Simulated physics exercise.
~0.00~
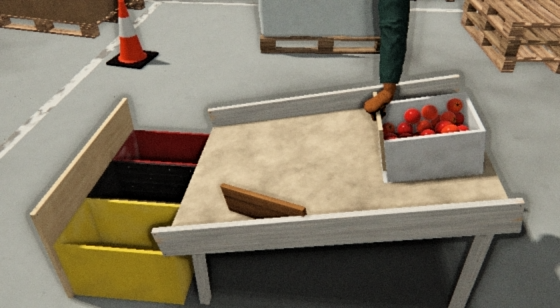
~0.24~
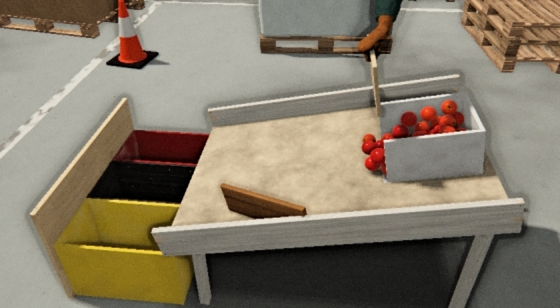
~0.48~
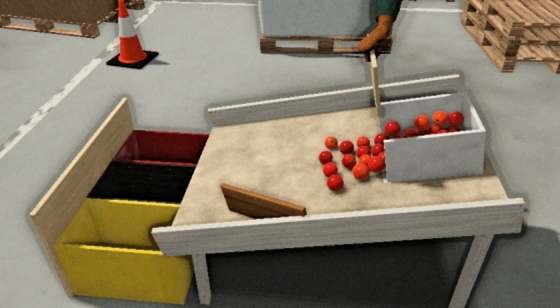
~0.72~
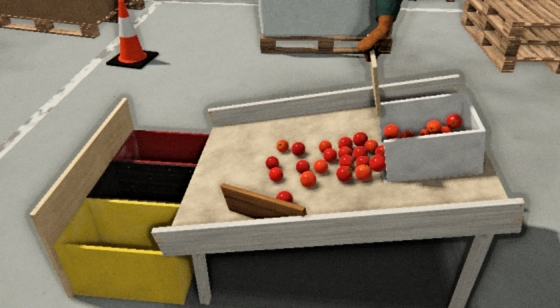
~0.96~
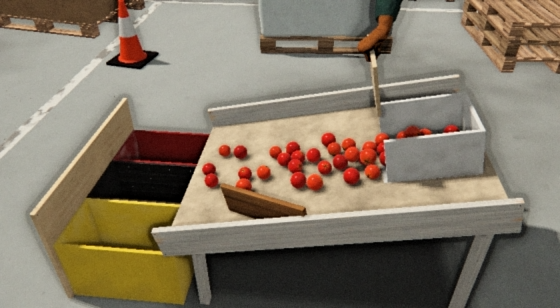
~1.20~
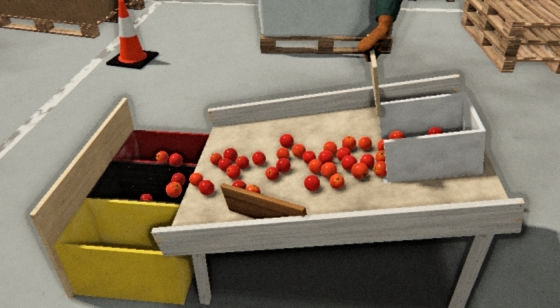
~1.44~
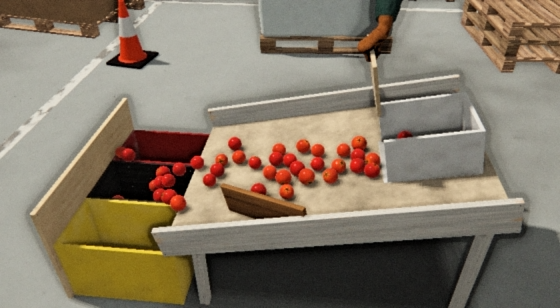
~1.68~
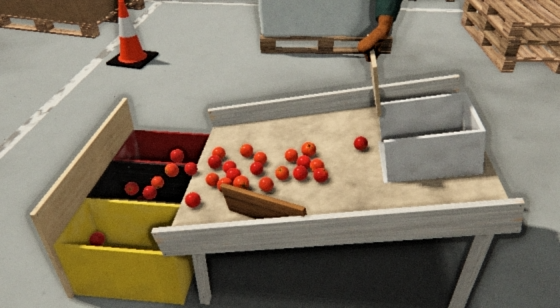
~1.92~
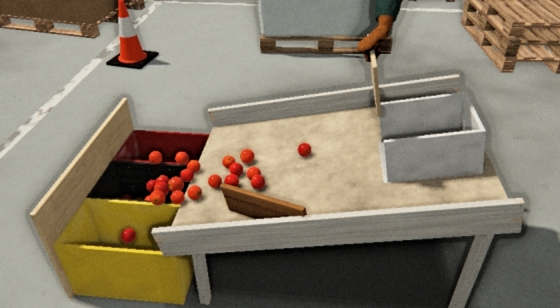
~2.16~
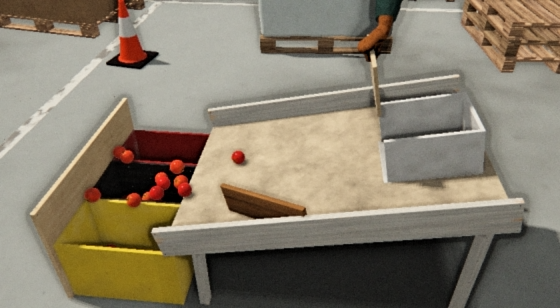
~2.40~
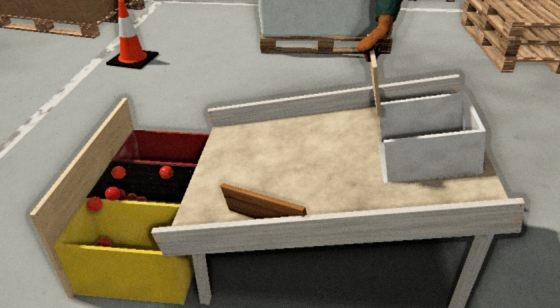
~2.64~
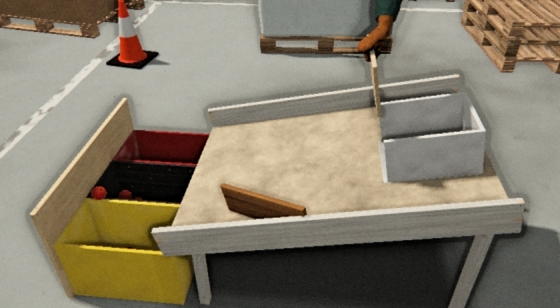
The video shows a hand lifting a gate on a white pen, letting red tomatoes roll left down a sloping table past an angled wooden board. They drop off the end into the tubs, most landing in the middle black tote, leaving the pen and table empty.
